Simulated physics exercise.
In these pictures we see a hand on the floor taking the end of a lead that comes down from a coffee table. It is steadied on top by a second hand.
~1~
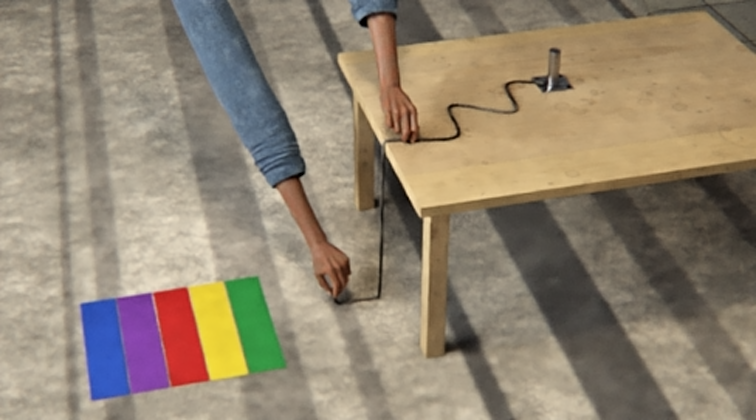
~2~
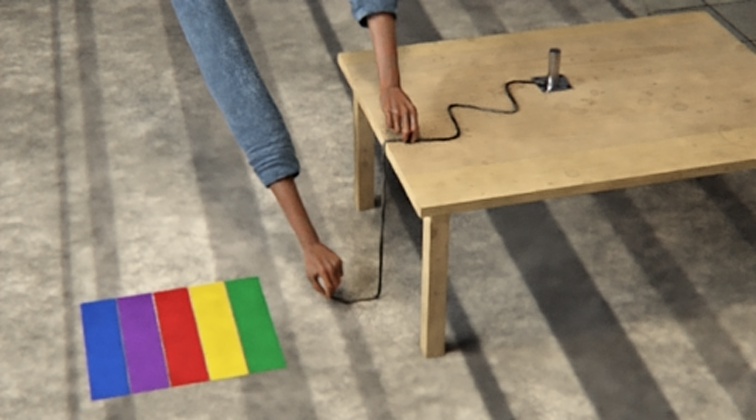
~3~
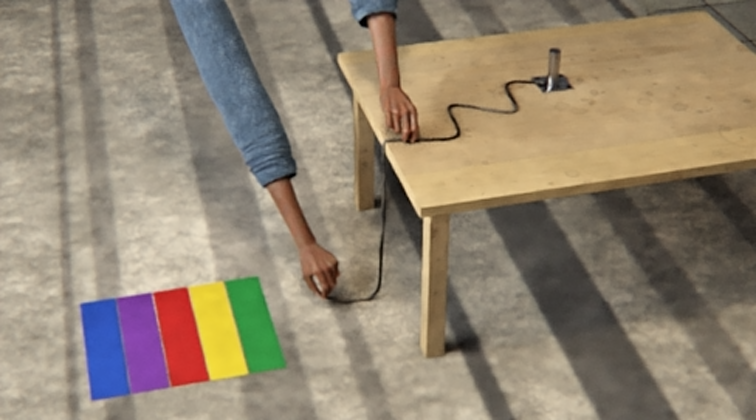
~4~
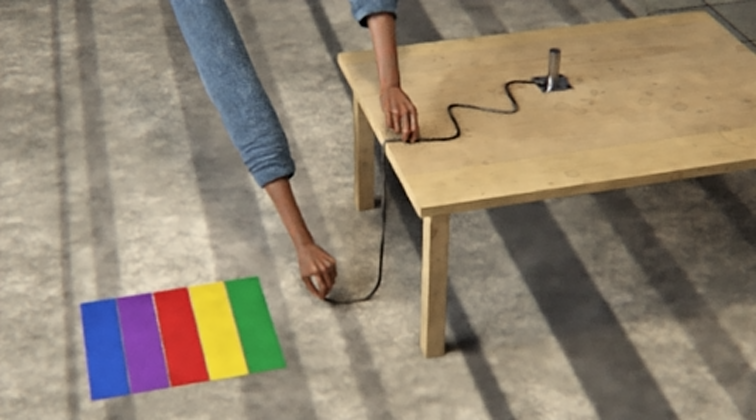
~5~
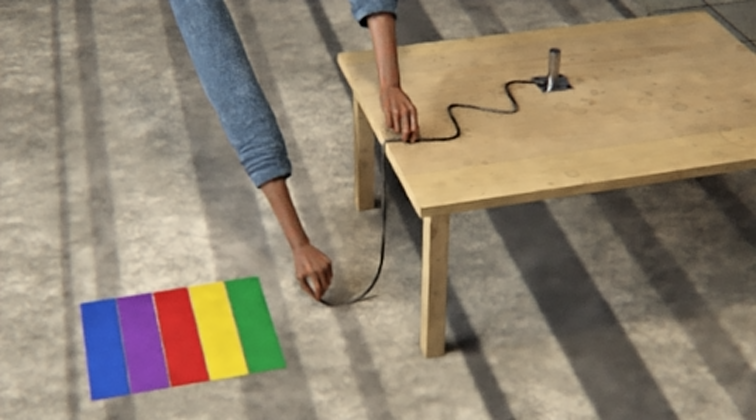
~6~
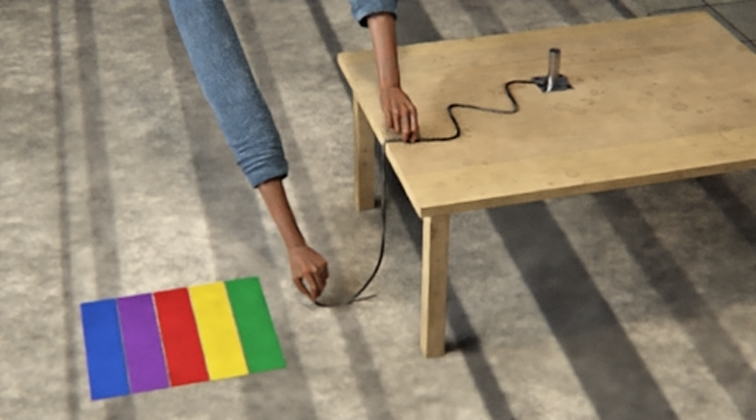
A hand near the floor slowly drew the end of a dark cord a short way left, toward a mat of coloured stripes, while another hand held the cord at the wooden table's edge.
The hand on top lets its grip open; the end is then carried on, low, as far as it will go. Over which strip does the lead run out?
Over the blue strip.
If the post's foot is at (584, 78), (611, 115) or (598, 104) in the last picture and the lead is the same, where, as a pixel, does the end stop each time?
In order, near (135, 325), (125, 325) and (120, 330).
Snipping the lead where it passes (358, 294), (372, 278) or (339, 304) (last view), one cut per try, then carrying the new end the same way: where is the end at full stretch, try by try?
About (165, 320) first, then about (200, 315), and finally about (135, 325).
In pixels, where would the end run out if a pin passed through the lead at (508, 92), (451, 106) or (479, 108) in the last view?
It would sit near (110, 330) the first time, (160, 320) the second and (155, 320) the third.
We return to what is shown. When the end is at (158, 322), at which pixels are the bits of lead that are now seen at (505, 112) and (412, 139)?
At (457, 110), then (359, 200).
Soon after, end near (158, 322); over purple.
Then, end near (118, 328); over blue.
At full stretch, end near (94, 332); over blue. It gets as far as the blue strip.
